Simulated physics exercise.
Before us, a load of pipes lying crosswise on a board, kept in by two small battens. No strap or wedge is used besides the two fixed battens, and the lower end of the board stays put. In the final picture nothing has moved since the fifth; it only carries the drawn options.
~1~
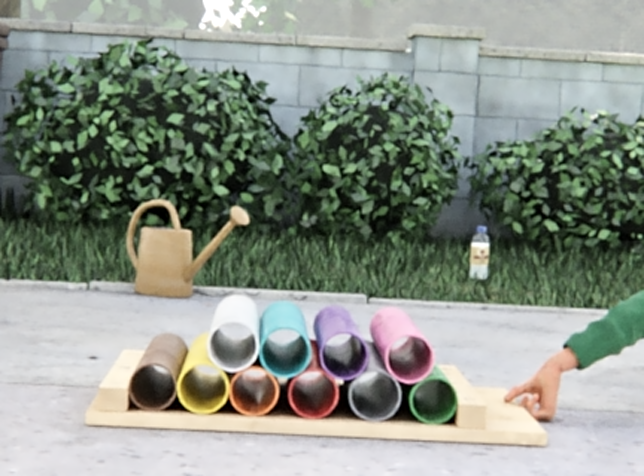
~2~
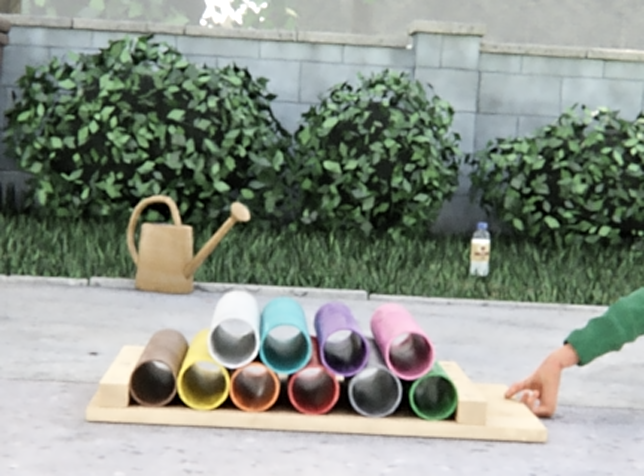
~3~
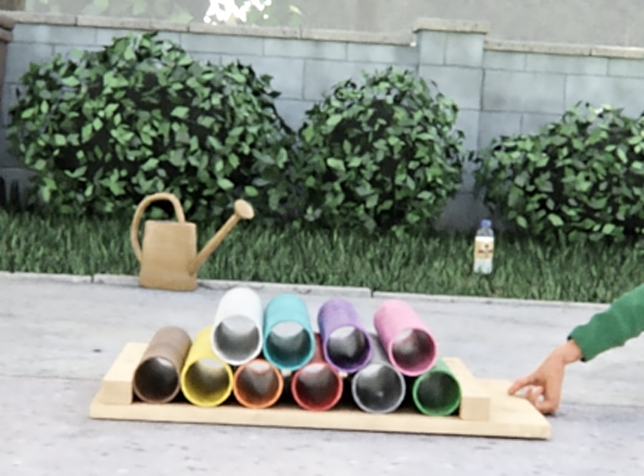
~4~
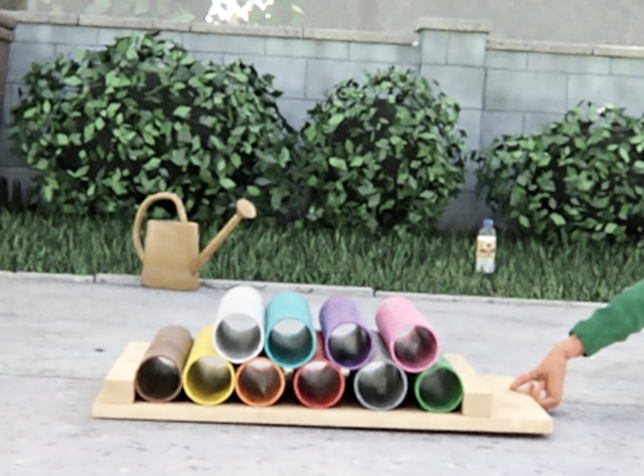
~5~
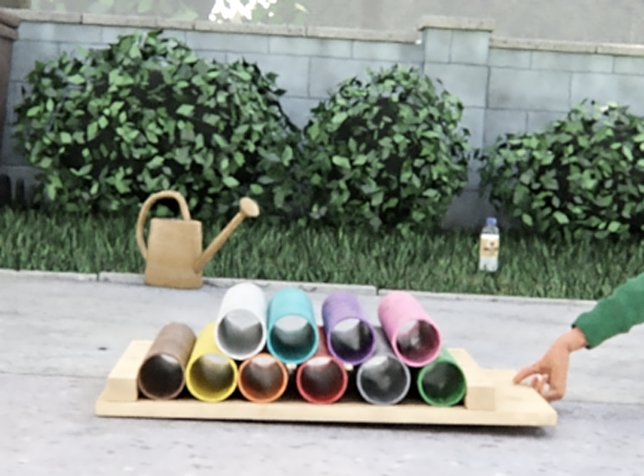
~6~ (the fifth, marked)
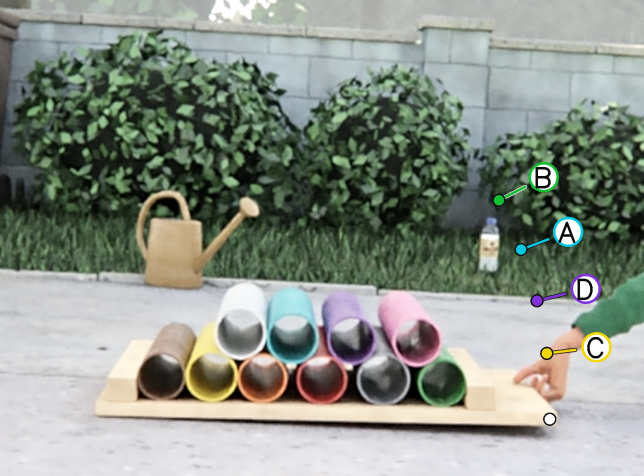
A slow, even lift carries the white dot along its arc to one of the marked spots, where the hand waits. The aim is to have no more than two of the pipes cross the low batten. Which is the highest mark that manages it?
Up to A.
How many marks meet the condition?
Three of them.
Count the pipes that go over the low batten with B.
At B the number is three.
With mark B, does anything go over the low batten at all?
At B: Yes.
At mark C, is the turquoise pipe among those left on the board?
Yes, with C.
On the copy, A at (521, 249); B at (499, 200); C at (547, 354); D at (537, 301); the white dot at (550, 419).
On A. First, board at 16°.
Then, board at 24°.
Finally, board at 24°, one over the low batten (white).
By contrast, B three over the low batten (turquoise, purple, white); C none over the low batten; D none over the low batten.
